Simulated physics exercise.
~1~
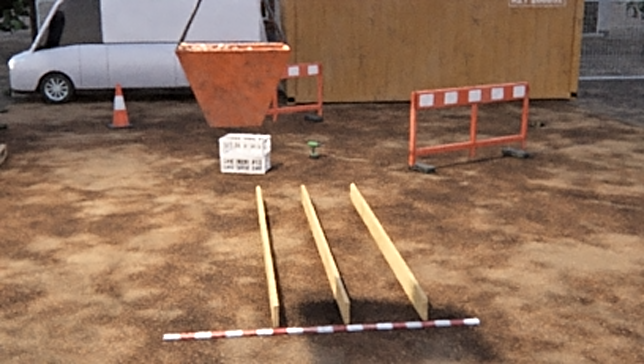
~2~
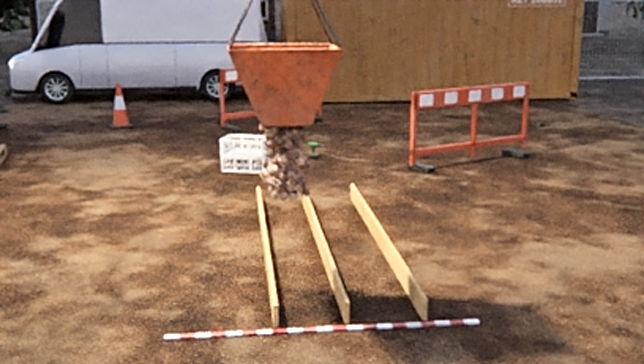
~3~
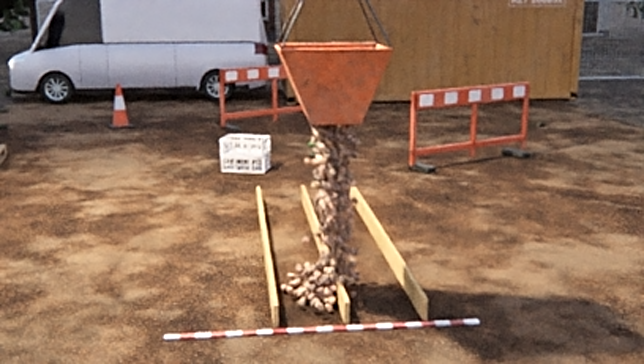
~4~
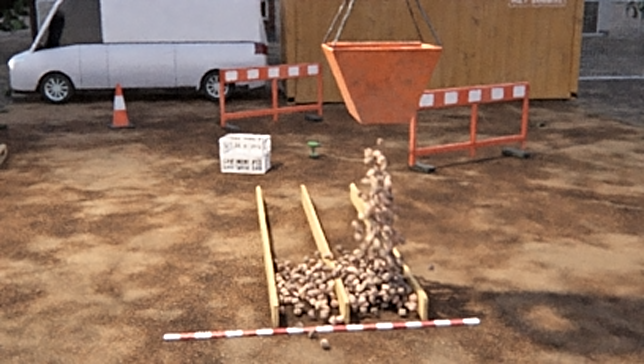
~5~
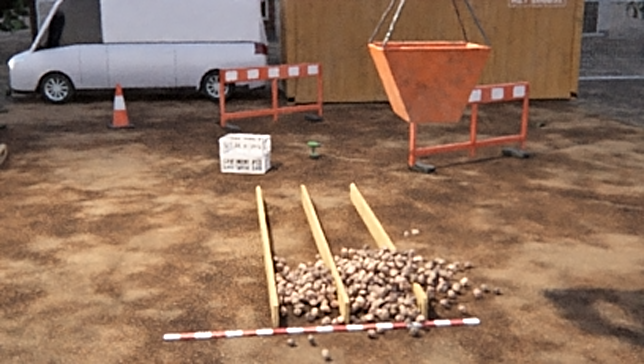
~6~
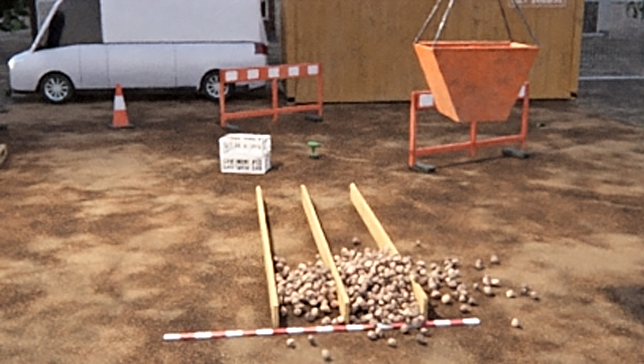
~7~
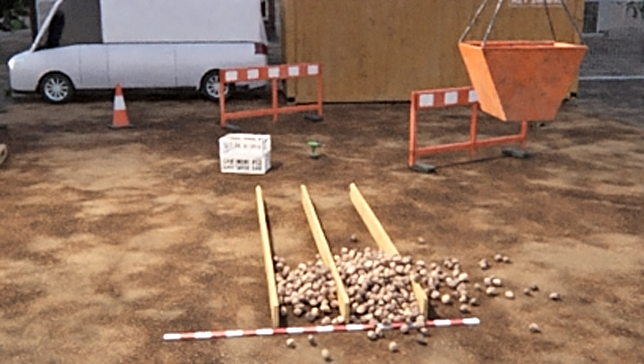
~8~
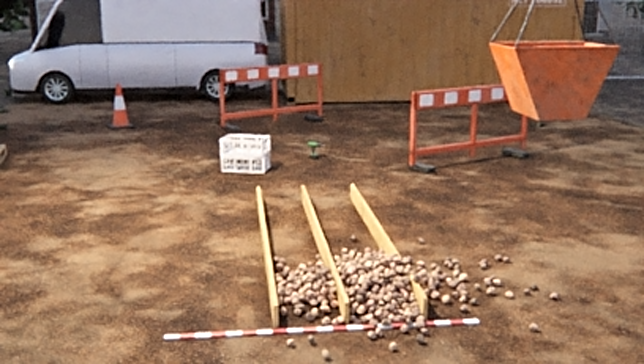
An orange skip hangs on cables above a brown dirt yard, seen from a raised, fixed viewpoint, with a white van, traffic cone, crate and barriers behind. Three pale planks stand on edge across the foreground, forming two bays behind a red and white striped pole. The skip glides right and pours greyish-brown stones from its bottom, first into the left bay, then into the right. The stream runs out as the skip moves on, while some stones tumble past the right plank. The stones settle, most in the right bay, fewer in the left and some scattered farther right.
